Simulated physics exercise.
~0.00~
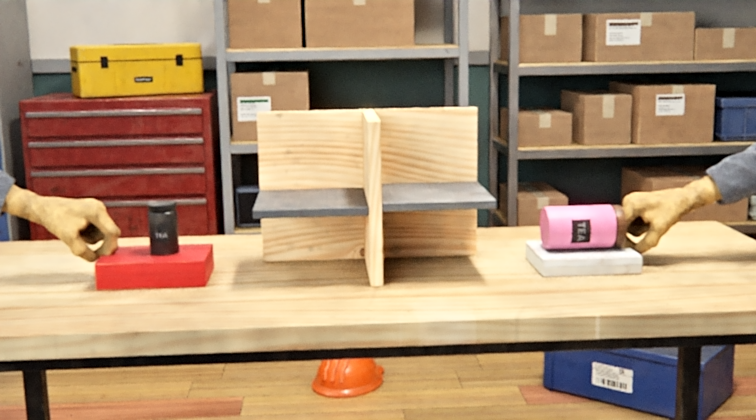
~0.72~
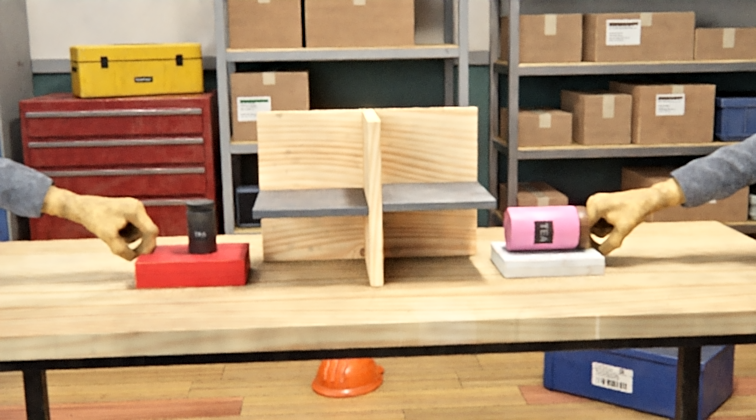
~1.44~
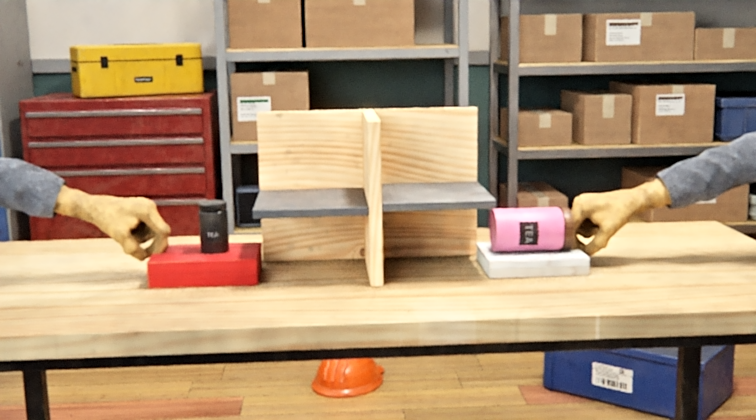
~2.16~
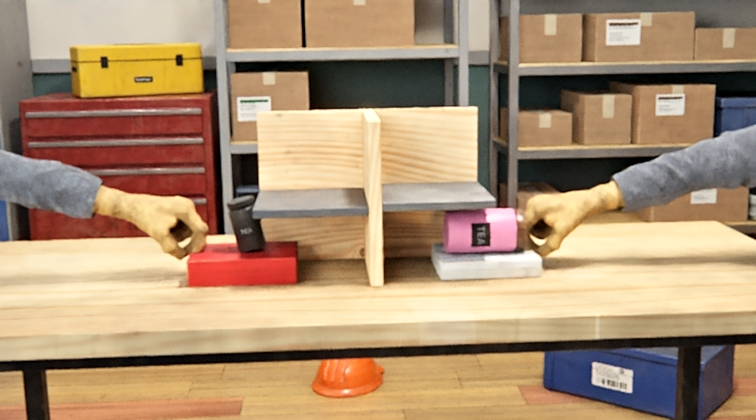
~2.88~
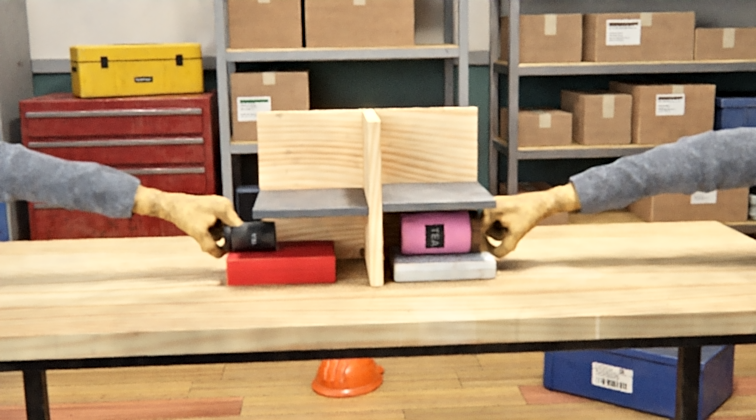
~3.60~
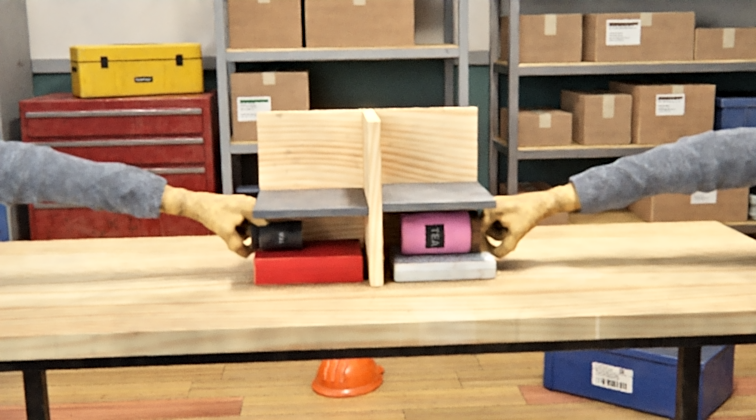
A black shaker standing on a red board and a pink jar lying on a white board are pushed inward by two gloved hands; the shaker meets the shelf edge, tips back and ends on its side, while the jar passes underneath untouched and stops there.
